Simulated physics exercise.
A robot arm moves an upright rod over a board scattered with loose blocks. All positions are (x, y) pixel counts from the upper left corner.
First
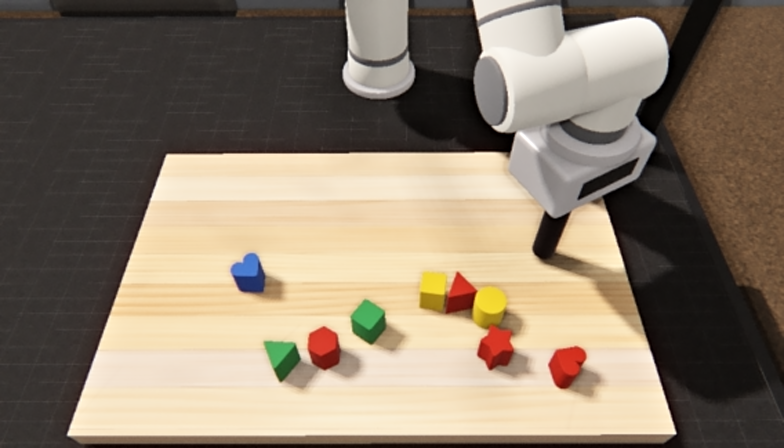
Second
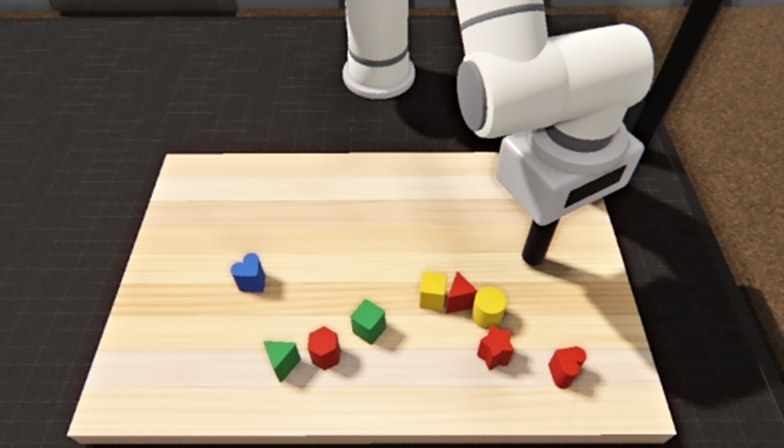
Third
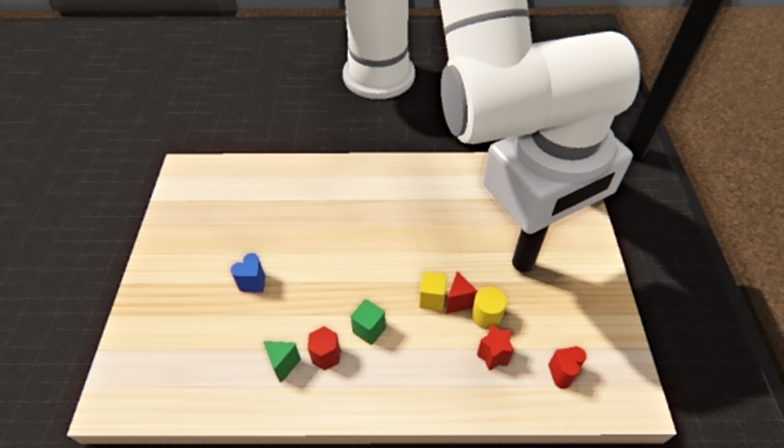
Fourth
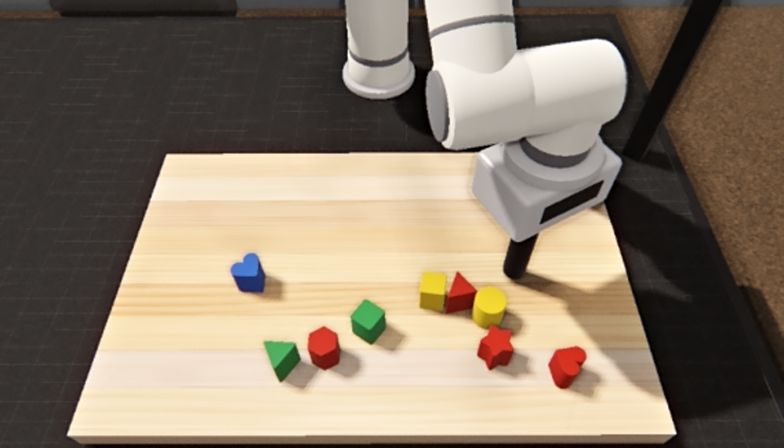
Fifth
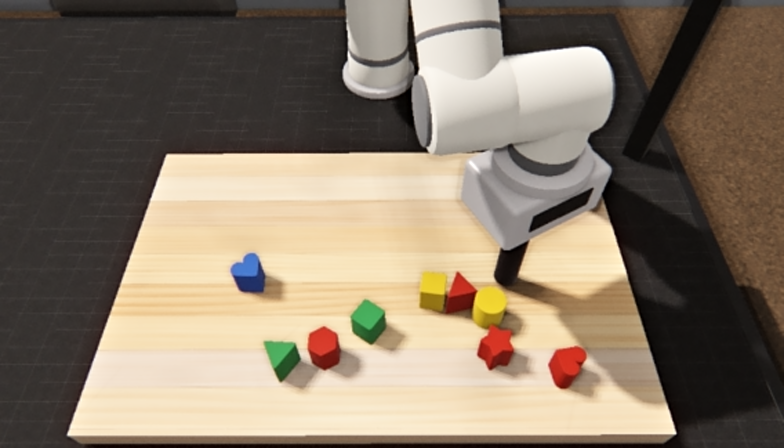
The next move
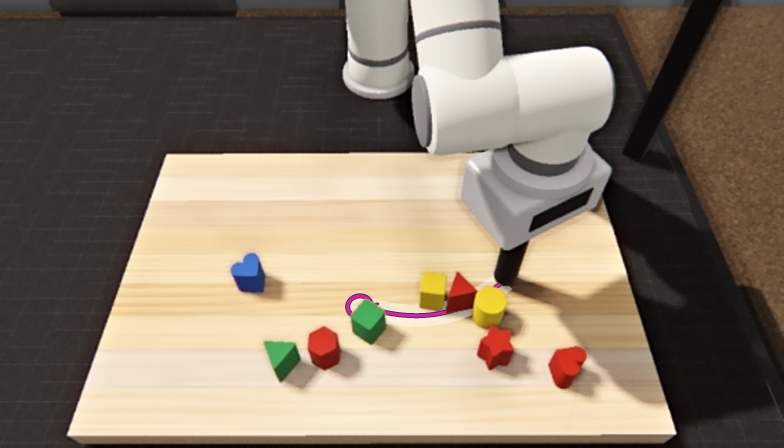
On a light wooden board scattered with small red, yellow, green and blue blocks, a white robot arm moved its upright black rod slowly left and toward the yellow round block, while every block stayed still.
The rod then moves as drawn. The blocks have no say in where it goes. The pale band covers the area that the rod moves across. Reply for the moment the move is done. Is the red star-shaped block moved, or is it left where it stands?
Its place stays the same.
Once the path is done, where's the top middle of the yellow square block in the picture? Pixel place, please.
I expect it at (409, 274).
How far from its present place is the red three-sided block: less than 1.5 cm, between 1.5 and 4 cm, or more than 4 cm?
The best fit is over 4 cm.
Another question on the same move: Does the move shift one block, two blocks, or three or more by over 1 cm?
Going by the path, three or more blocks will move.
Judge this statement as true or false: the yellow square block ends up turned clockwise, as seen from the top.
True
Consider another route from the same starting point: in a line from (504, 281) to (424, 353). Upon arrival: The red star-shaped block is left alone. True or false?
The claim does not hold.
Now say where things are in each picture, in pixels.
In the first picture, tip of the rod (543, 250), middles of tops, yellow square block (434, 282), red three-sided block (461, 286), yellow circle (491, 300), red star-shaped block (498, 340).
In the second picture, rod (533, 257), nothing pushed.
In the third picture, rod (523, 263), nothing pushed.
In the fourth picture, rod (514, 270), nothing pushed.
In the fifth picture, rod (505, 277), yellow square block (434, 282), red three-sided block (461, 286), yellow circle (491, 300), red star-shaped block (498, 340).
The line goes from (504, 281) over (463, 306) and (412, 316) to (360, 306).
What follows on the original path. One third of the way, rod (464, 302); yellow square block (425, 282), turned 30° clockwise; red three-sided block (444, 292), turned 20° clockwise; yellow circle (487, 310).
Two thirds of the way, rod (411, 311); yellow square block (409, 275), turned 75° clockwise; red three-sided block (389, 294), turned 65° clockwise; yellow circle (487, 310).
At the end, rod (359, 302); yellow square block (409, 274), turned 80° clockwise; red three-sided block (335, 286), turned 35° clockwise; yellow circle (487, 310); red star-shaped block unmoved.
